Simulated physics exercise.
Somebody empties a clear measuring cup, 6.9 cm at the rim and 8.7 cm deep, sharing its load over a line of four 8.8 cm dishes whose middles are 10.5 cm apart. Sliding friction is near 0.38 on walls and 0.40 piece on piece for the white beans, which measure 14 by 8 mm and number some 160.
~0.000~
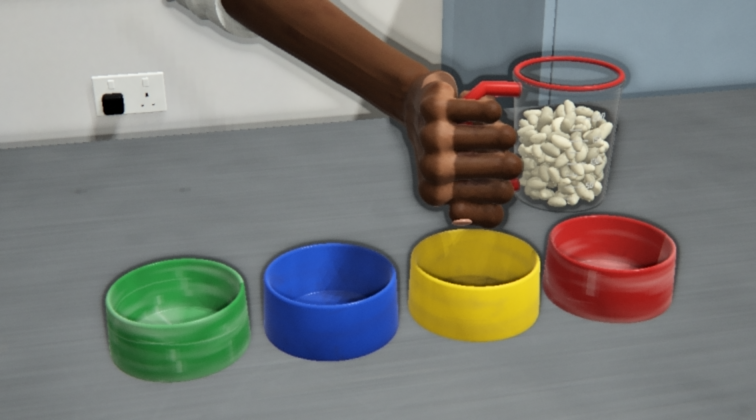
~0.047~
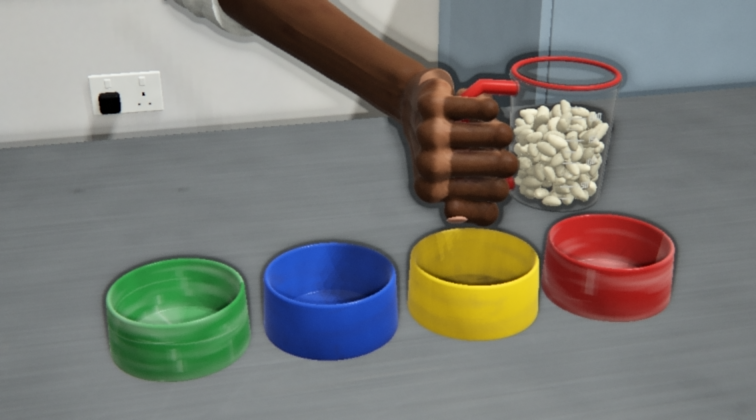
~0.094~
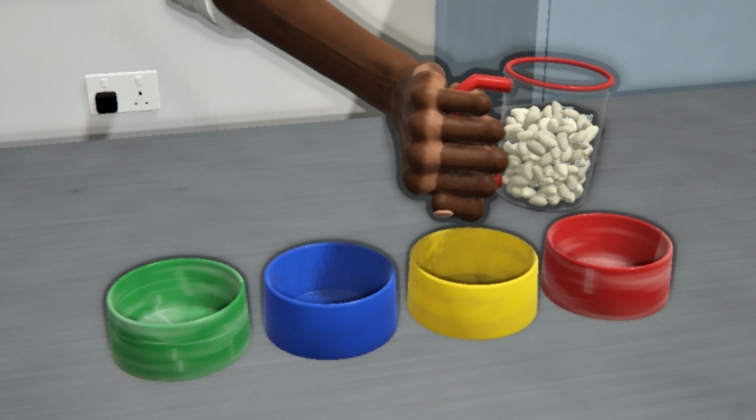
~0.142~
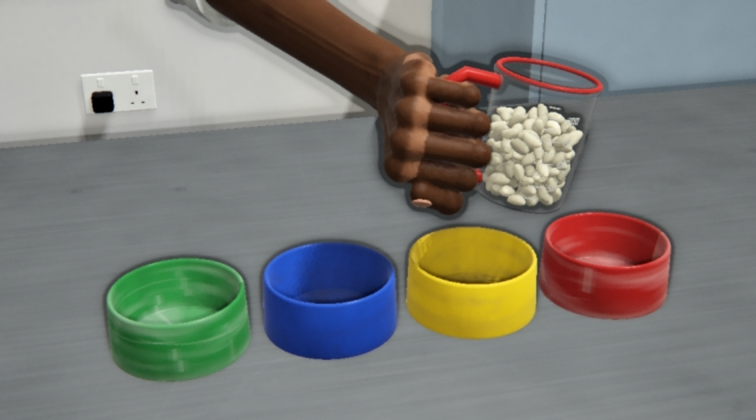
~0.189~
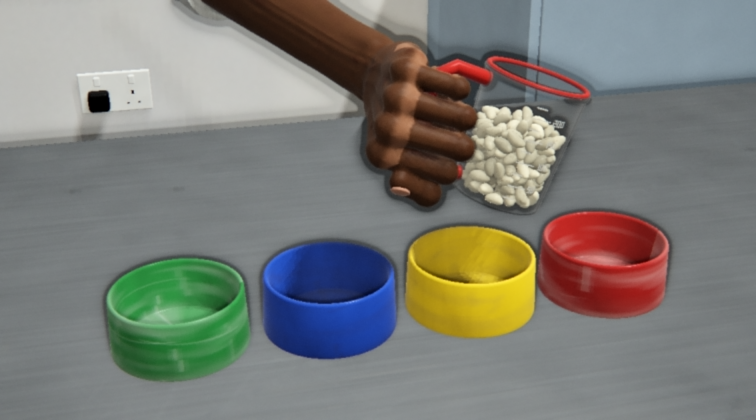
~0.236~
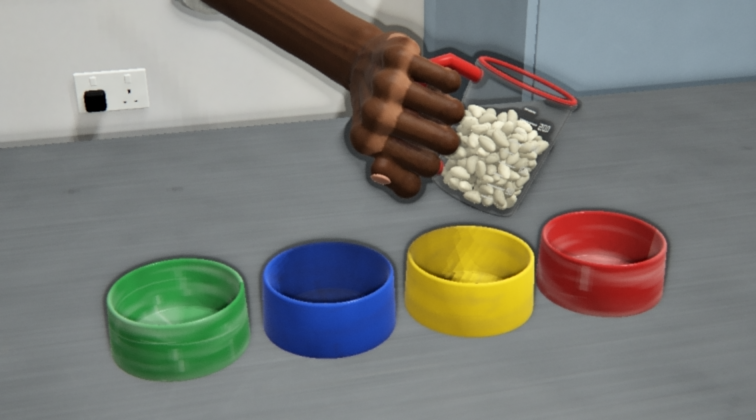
Hand gripping a clear measuring cup of white beans, moving it left and tilting it rightward behind four coloured dishes.
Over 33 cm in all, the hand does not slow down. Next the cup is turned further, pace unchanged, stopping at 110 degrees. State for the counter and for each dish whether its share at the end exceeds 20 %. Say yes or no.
Red: No, blue: Yes, green: Yes, yellow: No, counter: No.
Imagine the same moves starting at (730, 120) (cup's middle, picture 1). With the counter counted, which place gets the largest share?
Result - top receiver is yellow.
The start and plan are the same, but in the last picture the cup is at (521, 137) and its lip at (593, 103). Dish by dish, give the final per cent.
Red 0, blue 20, green 0, yellow 70.
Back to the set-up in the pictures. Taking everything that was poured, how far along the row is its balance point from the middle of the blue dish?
Offset: About 5 cm, leftward.
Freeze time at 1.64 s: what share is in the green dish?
About 30 per cent by then.
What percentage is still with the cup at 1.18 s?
My estimate is about 40 per cent.
After 0.80 s, tilt 101 degrees; cup holds 100 %.
Then, at 1.18 s, tilt 110 degrees; cup holds 40 %, blue 45 %.
Then, at 1.64 s, tilt 110 degrees; cup holds 10 %, blue 45 %, green 30 %.
By 2.4 s all is still; red 0 %, blue 45 %, green 40 %, yellow 0 %, counter 10 %.
